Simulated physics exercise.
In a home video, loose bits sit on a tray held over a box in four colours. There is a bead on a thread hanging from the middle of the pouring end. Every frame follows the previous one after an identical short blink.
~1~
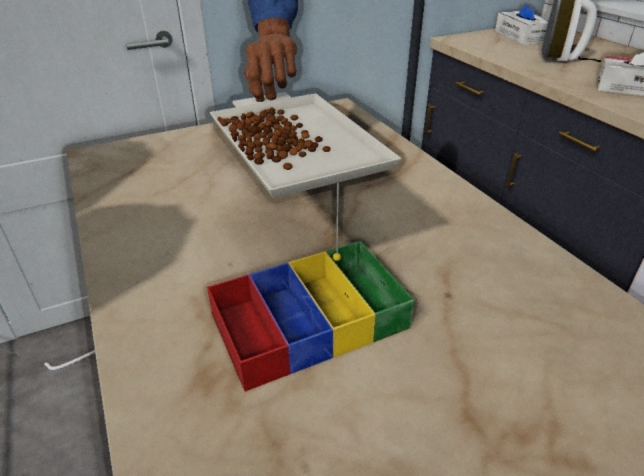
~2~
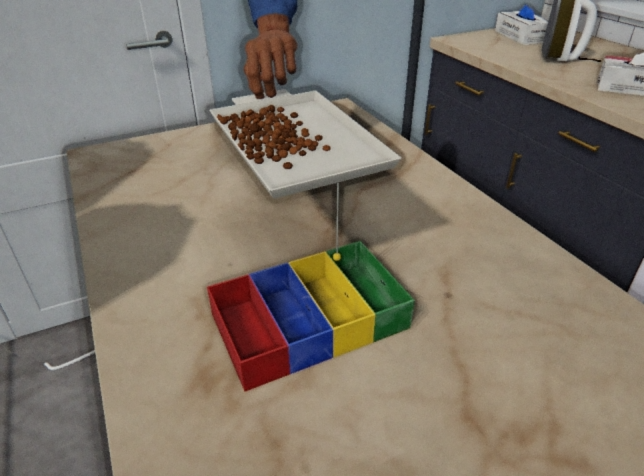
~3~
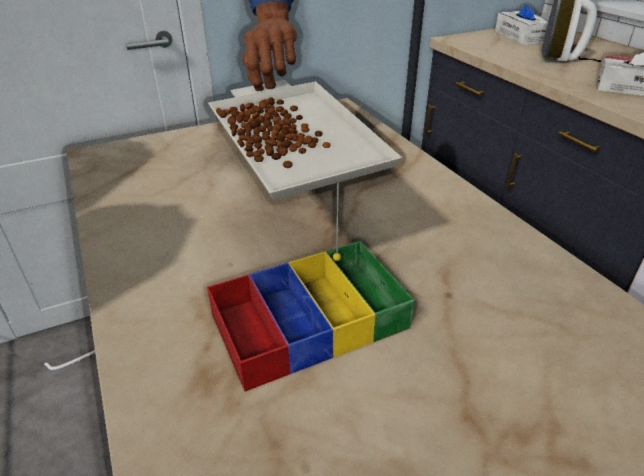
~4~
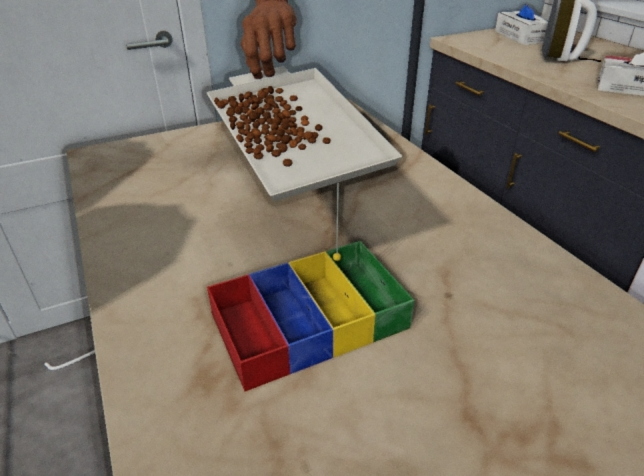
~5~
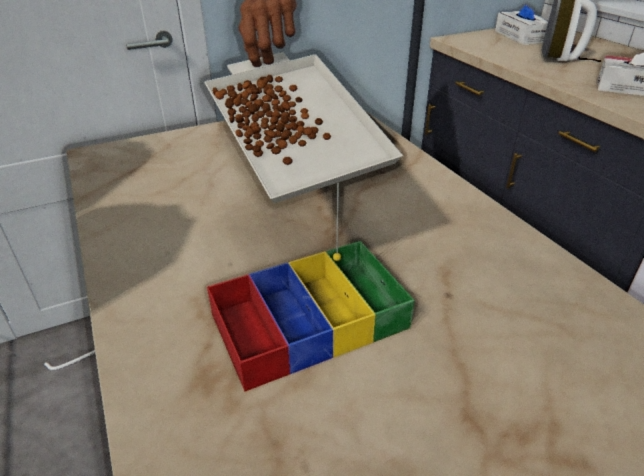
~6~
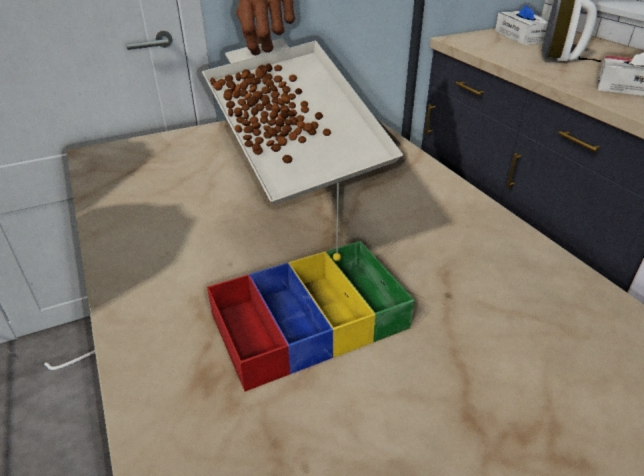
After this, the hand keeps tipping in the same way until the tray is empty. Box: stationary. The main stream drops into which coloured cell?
It drops into the blue cell.
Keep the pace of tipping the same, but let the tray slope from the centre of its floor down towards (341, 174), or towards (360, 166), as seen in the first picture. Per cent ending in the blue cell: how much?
That comes to 10 per cent the first time and 0 per cent the second.
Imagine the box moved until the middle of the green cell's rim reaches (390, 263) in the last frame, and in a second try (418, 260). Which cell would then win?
Try one: Red; try two: The red one.
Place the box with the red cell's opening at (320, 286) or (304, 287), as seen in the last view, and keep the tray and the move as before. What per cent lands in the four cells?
30 and 50 in a hundred, in turn.
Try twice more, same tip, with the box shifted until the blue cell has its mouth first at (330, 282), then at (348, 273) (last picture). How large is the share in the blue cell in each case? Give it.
About 20 and 0 per cent.
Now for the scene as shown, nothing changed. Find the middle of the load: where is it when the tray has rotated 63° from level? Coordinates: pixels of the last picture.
Look around (287, 189) in the last picture.
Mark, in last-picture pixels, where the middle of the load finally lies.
Last view, resting centre - approx. (300, 331).
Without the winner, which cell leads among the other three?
Second place: The yellow cell.
Soon, tray tipped steeply; most on the tray; a stray few in the blue cell; about a quarter falling or outside the box.
A while on, tray tipped past a quarter turn; a stray few on the tray; about half in the blue cell; about a quarter in the yellow cell; a small part in the red cell; a small part falling or outside the box.
Towards the end, tray tipped past a quarter turn; about two thirds in the blue cell; about a quarter in the yellow cell; a small part in the red cell; a stray few in the green cell; a stray few falling or outside the box.
Finally, tray tipped past a quarter turn; about two thirds in the blue cell; about a quarter in the yellow cell; a small part in the red cell; a stray few in the green cell; a stray few outside the box.
